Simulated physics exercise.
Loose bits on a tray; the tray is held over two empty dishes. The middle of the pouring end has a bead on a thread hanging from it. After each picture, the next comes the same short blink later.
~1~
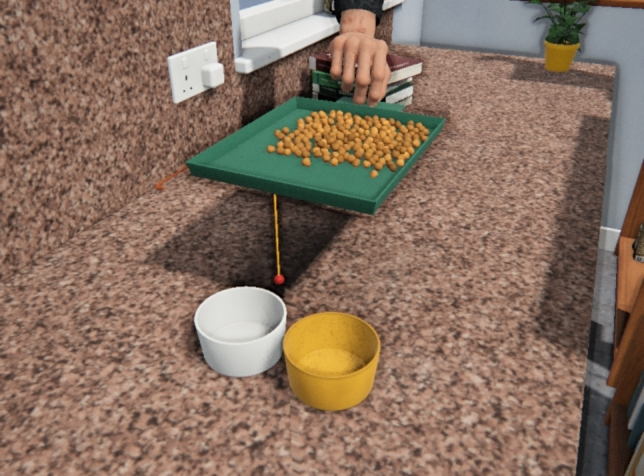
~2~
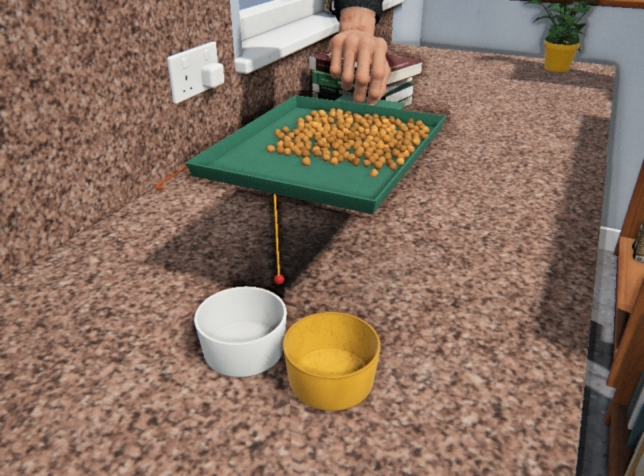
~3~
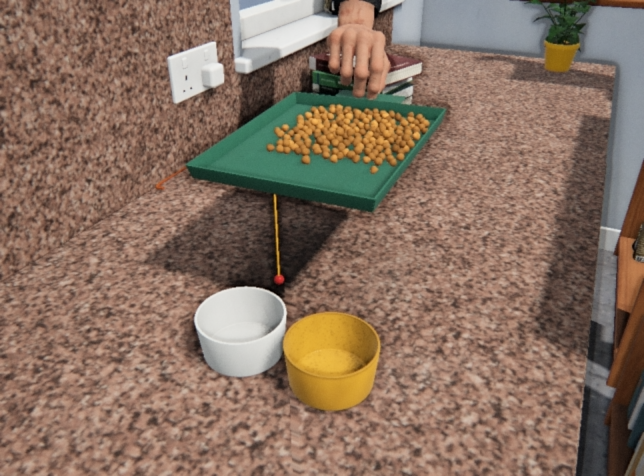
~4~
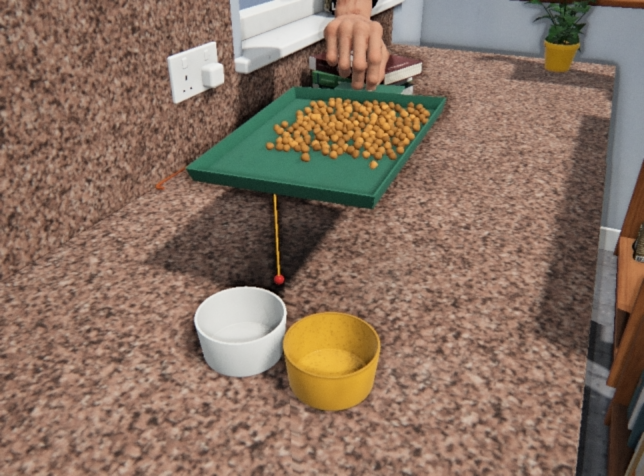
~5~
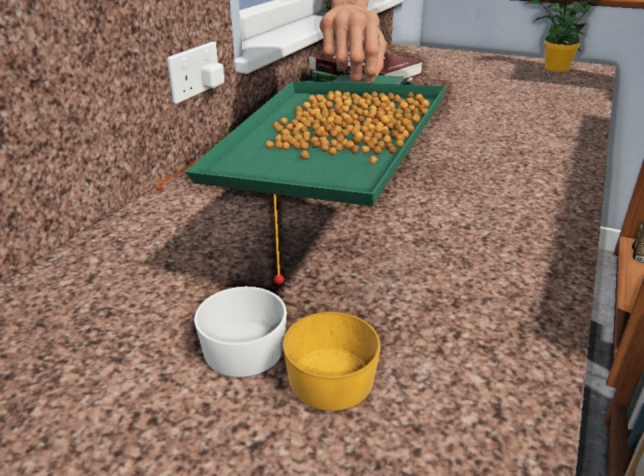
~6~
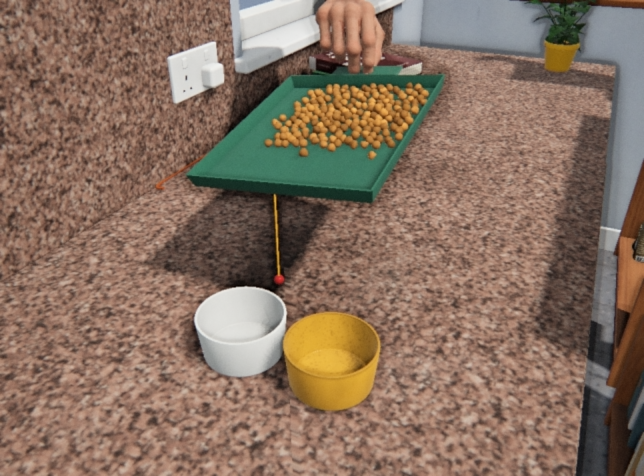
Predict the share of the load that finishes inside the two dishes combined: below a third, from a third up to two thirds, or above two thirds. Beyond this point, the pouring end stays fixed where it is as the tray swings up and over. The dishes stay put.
Lowest range.
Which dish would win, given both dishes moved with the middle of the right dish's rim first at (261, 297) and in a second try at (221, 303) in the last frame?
Try 1: The left-hand one. Try 2: The right-hand one.
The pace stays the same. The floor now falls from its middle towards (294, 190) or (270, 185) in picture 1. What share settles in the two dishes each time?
The share is 80 per cent in the first and 60 per cent in the second.
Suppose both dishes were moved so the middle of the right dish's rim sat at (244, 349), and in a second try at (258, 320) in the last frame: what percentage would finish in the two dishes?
Around 0 and around 20 per cent, in that order.
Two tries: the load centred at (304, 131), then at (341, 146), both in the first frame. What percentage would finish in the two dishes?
Estimates in order: 0 percent, 10 percent.
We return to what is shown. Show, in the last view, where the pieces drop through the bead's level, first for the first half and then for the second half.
The leading part at (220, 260), the rest of it at (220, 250).
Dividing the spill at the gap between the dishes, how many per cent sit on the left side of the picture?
90 %, roughly.
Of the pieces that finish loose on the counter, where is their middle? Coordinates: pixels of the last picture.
At about (207, 303).
Soon, tray tipped steeply; nearly all on the tray; a small part outside both; a stray few in the air.
A while on, tray tipped right over; most on the tray; a small part outside both; a small part in the air.
Towards the end, tray tipped past a quarter turn; a small part in the left dish; nearly all outside both.
Finally, tray tipped past a quarter turn; none in the right dish; a small part in the left dish; nearly all outside both.
